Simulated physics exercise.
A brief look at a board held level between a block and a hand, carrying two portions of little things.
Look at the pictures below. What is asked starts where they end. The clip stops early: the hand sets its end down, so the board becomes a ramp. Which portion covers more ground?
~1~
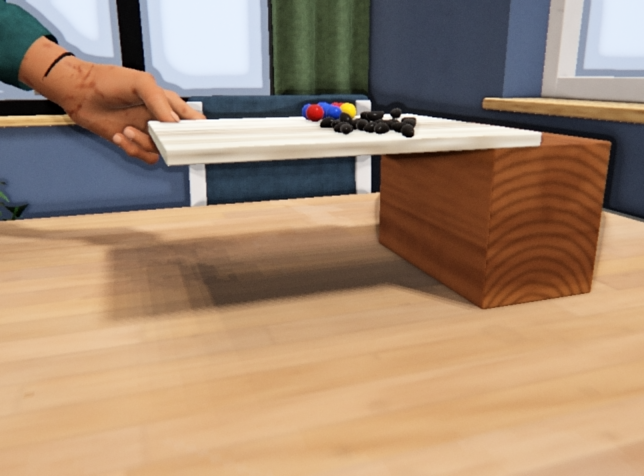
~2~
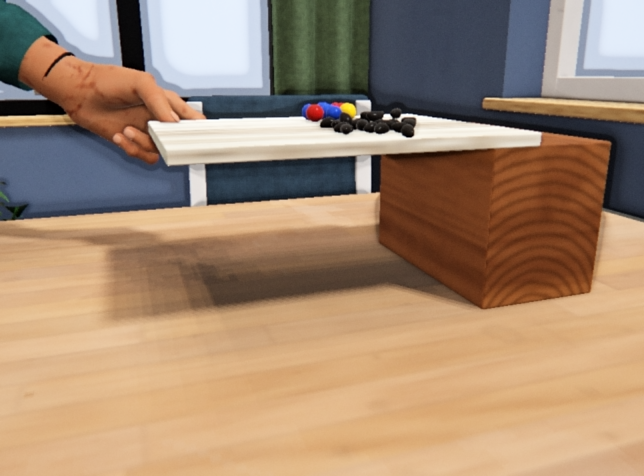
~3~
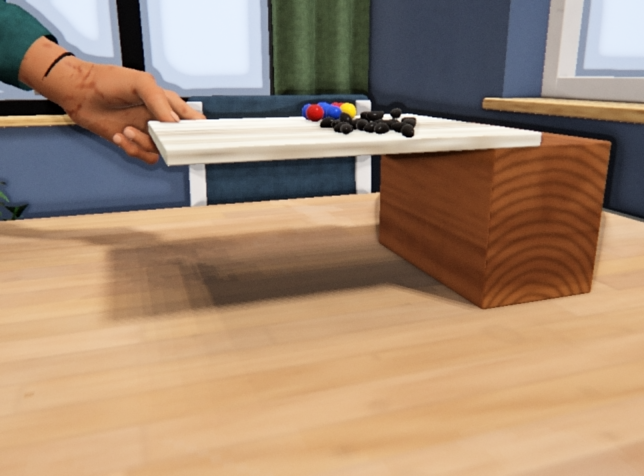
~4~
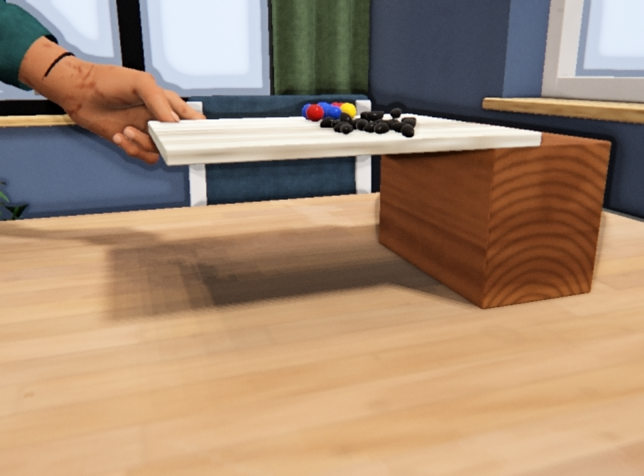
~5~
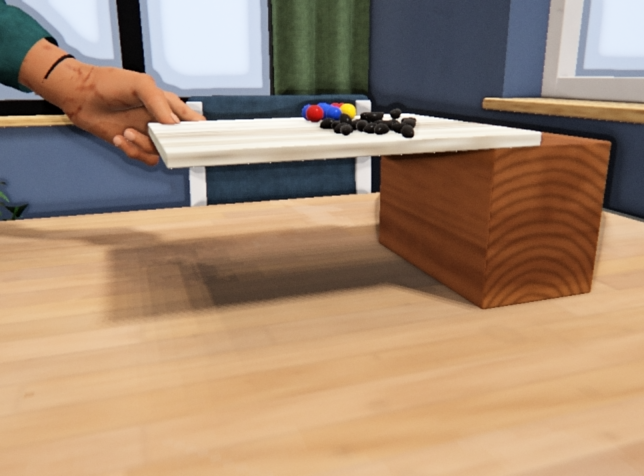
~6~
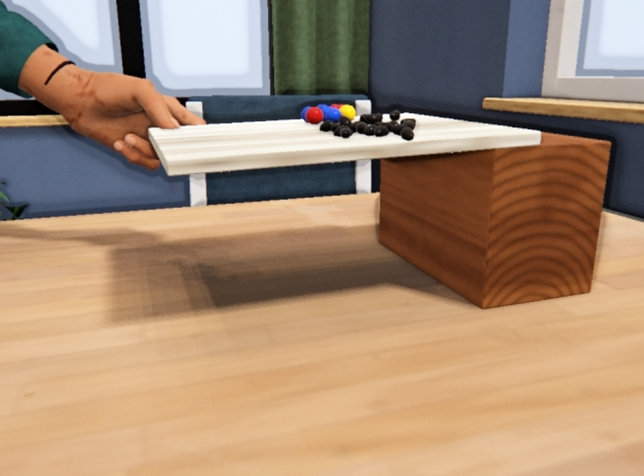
Ends up farther out: The farthest one.
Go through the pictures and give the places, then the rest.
The first frame shows held end of the board (179, 155), level; block (476, 201), tall, over half the board's length; front portion (376, 117), a few black beans; back portion (328, 113), a few gumballs.
The second frame shows held end of the board (179, 155), level; back portion (328, 113).
The third frame shows held end of the board (179, 155), level; front portion (376, 117).
The fourth frame shows held end of the board (179, 155), level; back portion (328, 113).
The fifth frame shows held end of the board (180, 158), level; front portion (375, 118).
The sixth frame shows held end of the board (180, 165), down by 2°; block (476, 201); front portion (375, 120), not moving; back portion (328, 115), not moving.
Then, 0.48 s later than the last frame, board sloping at 15°; front portion every one still on the board; back portion every one still on the board.
Then, 0.99 s later than the last frame, board sloping at 29°; front portion every one still on the board; back portion mostly up to a board's length out.
Then, 1.60 s later than the last frame, board resting at 34°; front portion mostly less than half a board's length out; back portion mostly one to two board lengths out, about a tenth gone off the table.
When it is over, board resting at 34°; front portion mostly less than half a board's length out; back portion mostly more than two board lengths out, the larger part gone off the table; the back portion has gone farther.
